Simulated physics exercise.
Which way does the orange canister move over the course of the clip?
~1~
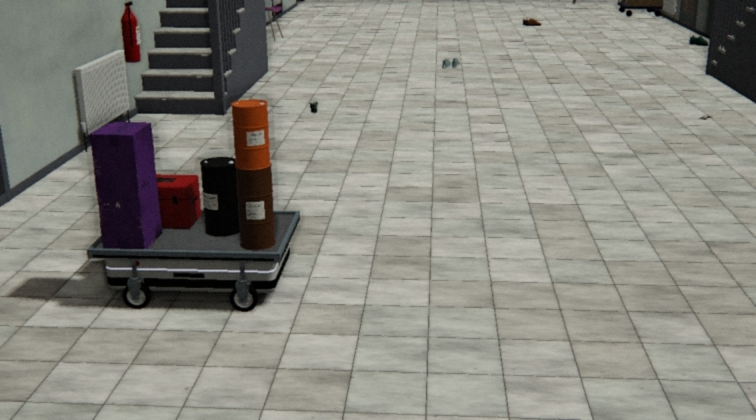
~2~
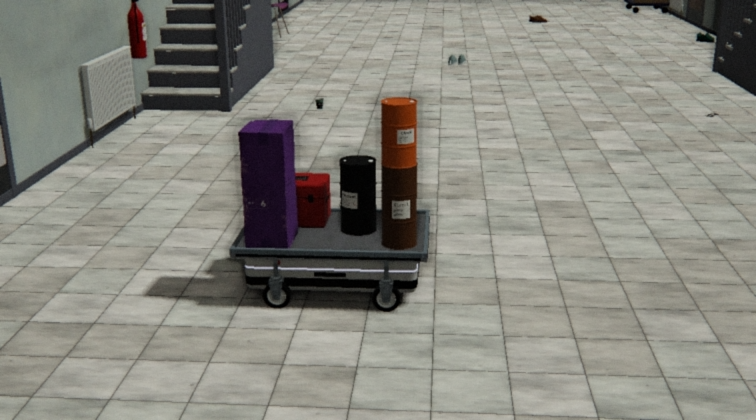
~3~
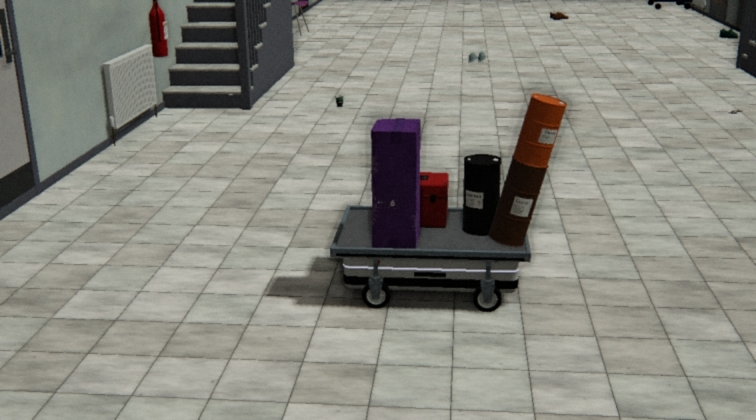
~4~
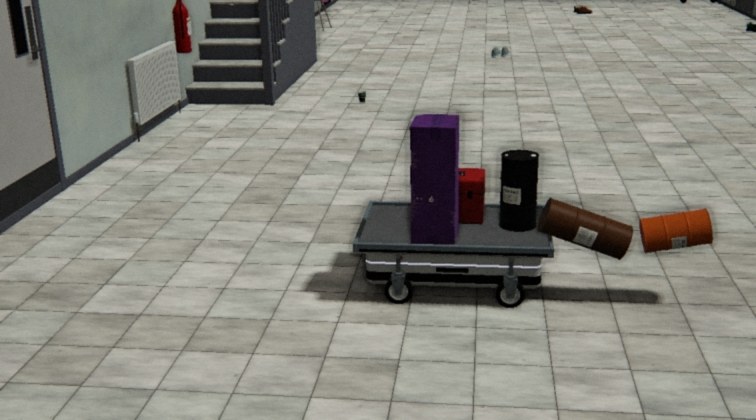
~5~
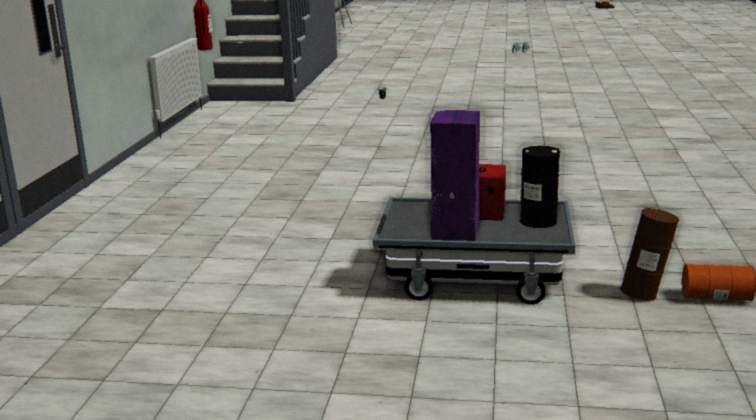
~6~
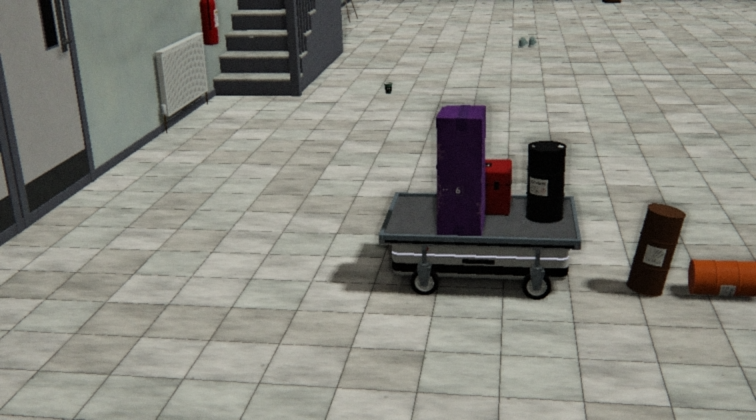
The orange canister moves to the right, first riding on the cart and then falling off its right end onto the floor.
